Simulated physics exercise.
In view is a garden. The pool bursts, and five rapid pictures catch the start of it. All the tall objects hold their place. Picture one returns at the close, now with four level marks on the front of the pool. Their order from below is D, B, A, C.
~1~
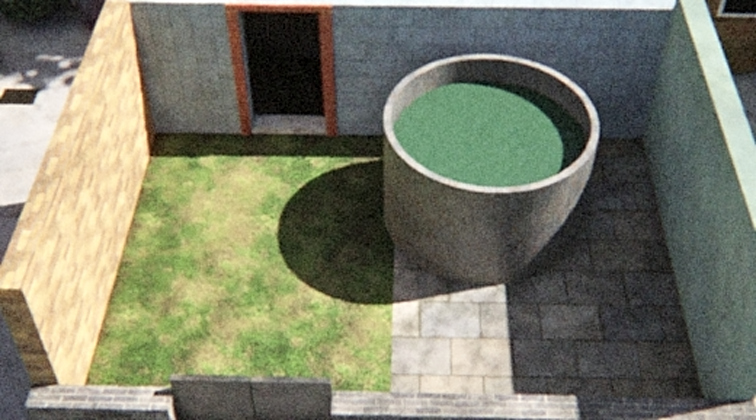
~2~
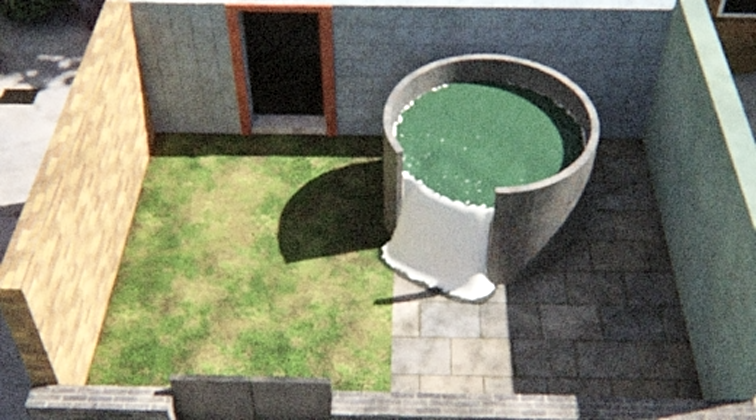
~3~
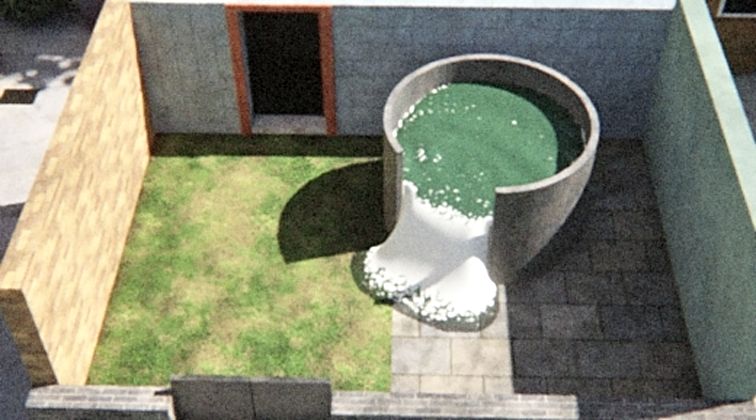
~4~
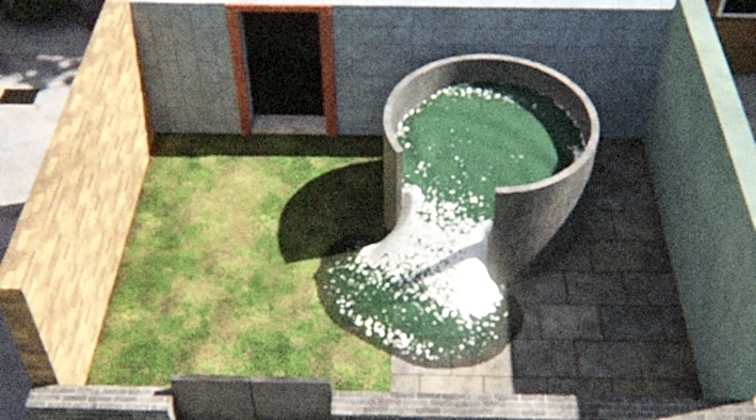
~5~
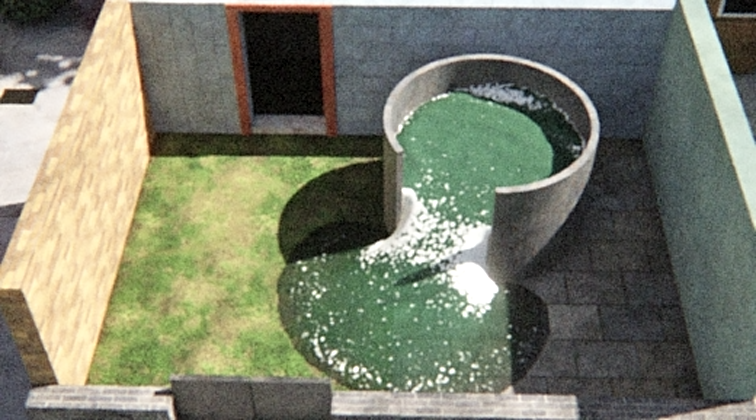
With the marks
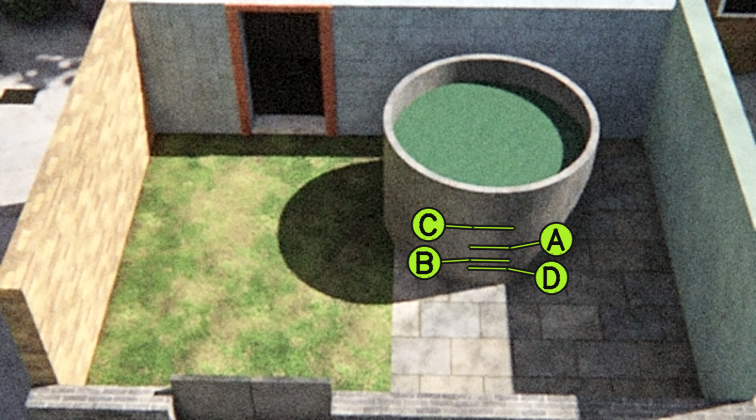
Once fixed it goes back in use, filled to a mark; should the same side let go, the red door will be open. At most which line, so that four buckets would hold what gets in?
Use level A.
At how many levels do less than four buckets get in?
Three of them.
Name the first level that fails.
That is level C.
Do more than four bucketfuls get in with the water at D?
No, that is safe.
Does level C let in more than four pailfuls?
Yes, it does.
In lime, A at (490, 247); B at (489, 260); C at (492, 227); D at (488, 268); from the bottom up D, B, A, C.
If A is chosen, a bucket or two gets in.
If B is chosen, nothing gets over.
If C is chosen, about 10 bucketfuls get in.
If D is chosen, nothing gets over.
